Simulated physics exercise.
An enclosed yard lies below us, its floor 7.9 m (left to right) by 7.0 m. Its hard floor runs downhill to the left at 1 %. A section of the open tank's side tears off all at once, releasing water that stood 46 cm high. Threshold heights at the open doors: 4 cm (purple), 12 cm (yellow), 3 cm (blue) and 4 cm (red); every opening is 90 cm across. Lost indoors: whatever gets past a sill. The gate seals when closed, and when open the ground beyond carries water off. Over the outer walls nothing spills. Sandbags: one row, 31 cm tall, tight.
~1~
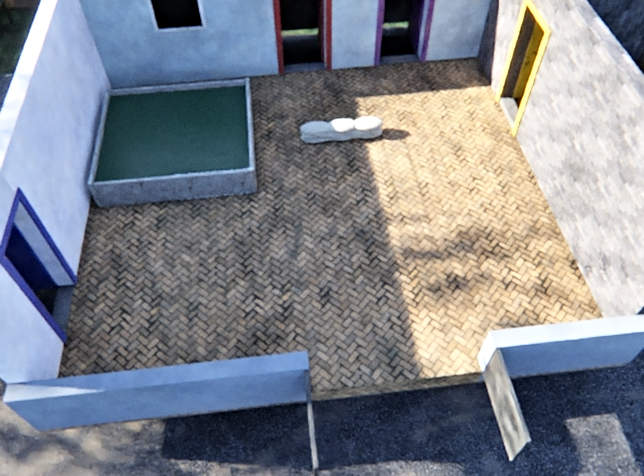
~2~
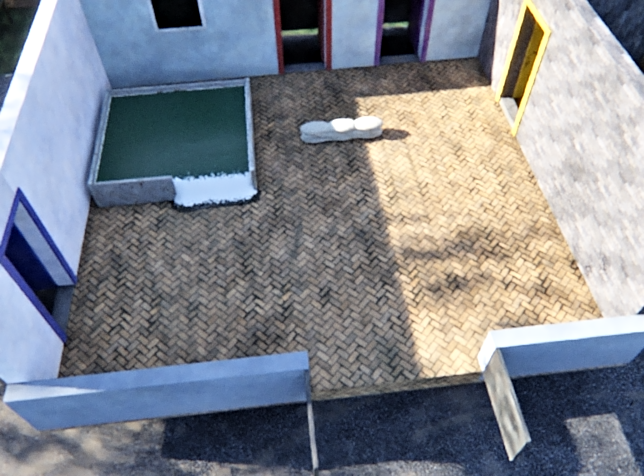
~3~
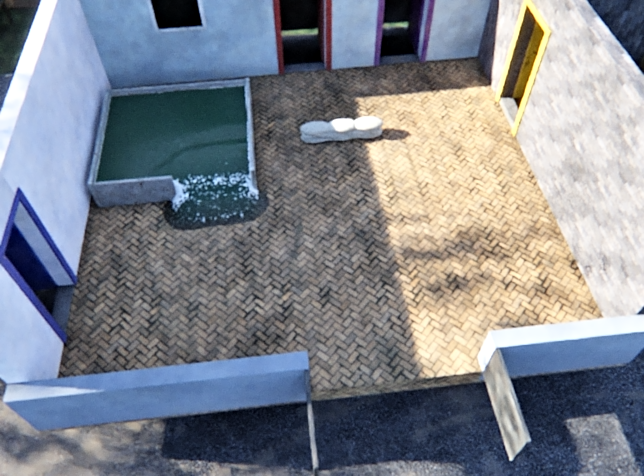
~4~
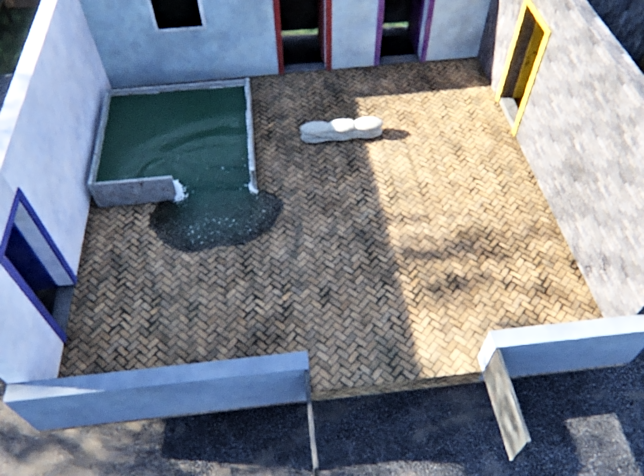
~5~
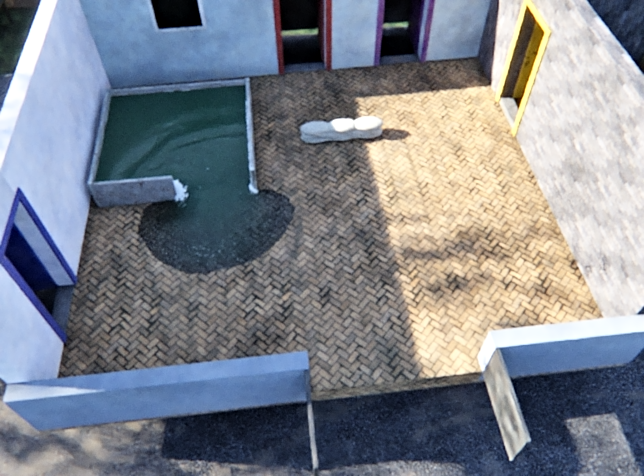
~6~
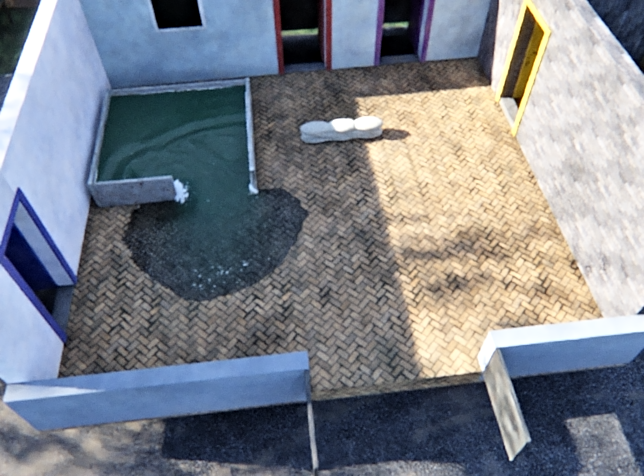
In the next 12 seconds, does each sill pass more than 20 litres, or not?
The purple door remains shy of the limit. The yellow door remains shy of the limit. The blue door overtops the limit. The red door remains shy of the limit.
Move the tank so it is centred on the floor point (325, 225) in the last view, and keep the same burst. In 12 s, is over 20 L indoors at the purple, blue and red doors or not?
Against the limit, the purple door stays within it, the blue door stays within it and the red door stays within it.
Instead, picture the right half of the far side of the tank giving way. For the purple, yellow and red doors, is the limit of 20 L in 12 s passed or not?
In that case, purple door: More than that, yellow door: Less than that, red door: More than that.
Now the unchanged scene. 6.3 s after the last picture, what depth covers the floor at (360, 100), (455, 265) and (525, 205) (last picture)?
Depth readings in turn - 0, 2, 0 cm.
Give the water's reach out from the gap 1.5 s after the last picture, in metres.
Distance: Approx. 4.2 m.
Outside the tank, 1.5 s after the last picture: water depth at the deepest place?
About 26 cm at most.
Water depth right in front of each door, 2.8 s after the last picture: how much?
Door by door, in cm: Purple reads 0, yellow reads 0, blue reads 8, red reads 0.
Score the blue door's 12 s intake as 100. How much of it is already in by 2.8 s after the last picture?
About 0 per cent.
Then, 0.7 s after the last picture water covers 20 % of the floor and is deepest (26 cm) near (235, 200); purple door not reached, yellow door not reached, blue door not reached, red door not reached.
Then, 1.5 s after the last picture water covers 30 % of the floor and is deepest (26 cm) near (224, 201); purple door not reached, yellow door not reached, blue door 5 cm at the sill, 0 L in, red door not reached.
Then, 2.8 s after the last picture water covers 35 % of the floor and is deepest (26 cm) near (53, 404); purple door not reached, yellow door not reached, blue door 8 cm at the sill, 2 L in, red door not reached.
Then, 6.3 s after the last picture water covers 50 % of the floor and is deepest (15 cm) near (53, 404); purple door not reached, yellow door not reached, blue door 9 cm at the sill, 66 L in, red door not reached.
Then, 11.3 s after the last picture water covers 75 % of the floor and is deepest (11 cm) near (53, 404); purple door not reached, yellow door not reached, blue door 8 cm at the sill, 154 L in, red door not reached.
